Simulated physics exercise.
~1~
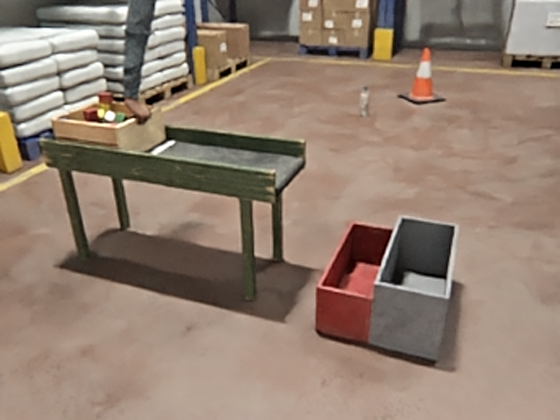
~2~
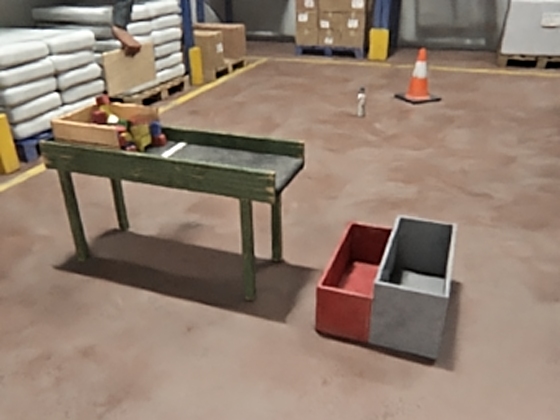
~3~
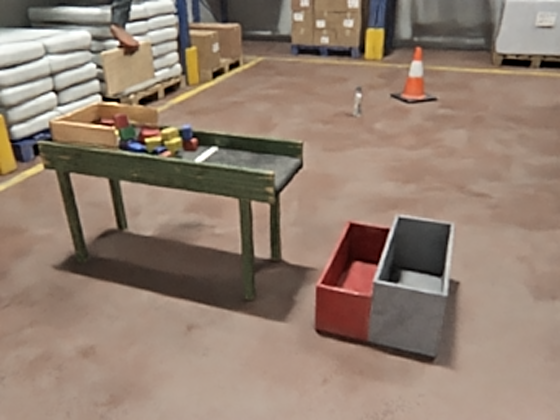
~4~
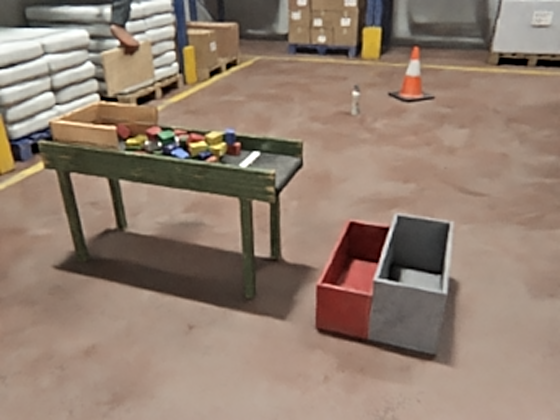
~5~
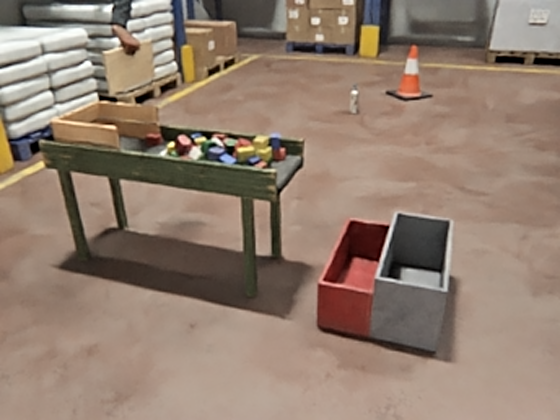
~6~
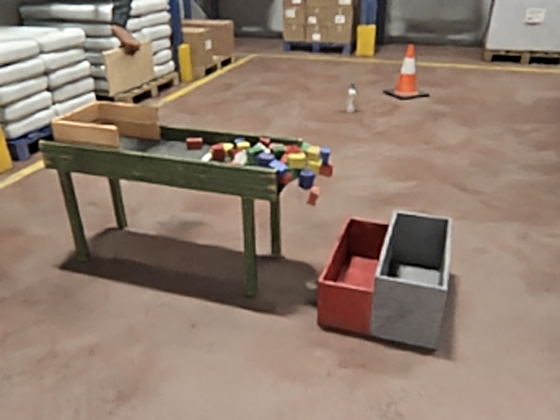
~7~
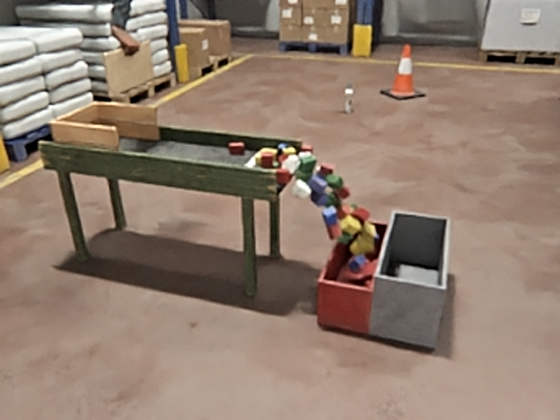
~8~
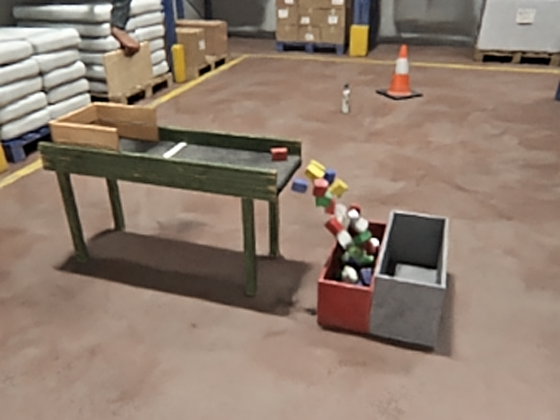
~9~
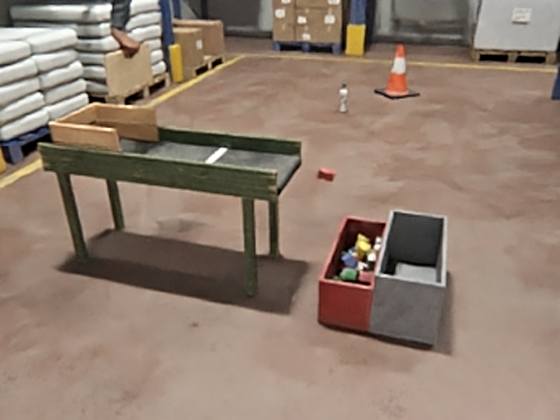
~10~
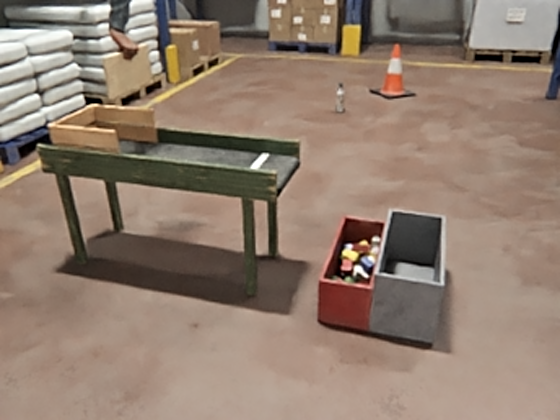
Warehouse floor with colourful toy bricks riding a green-sided conveyor from a wooden pen and tumbling into a red box.
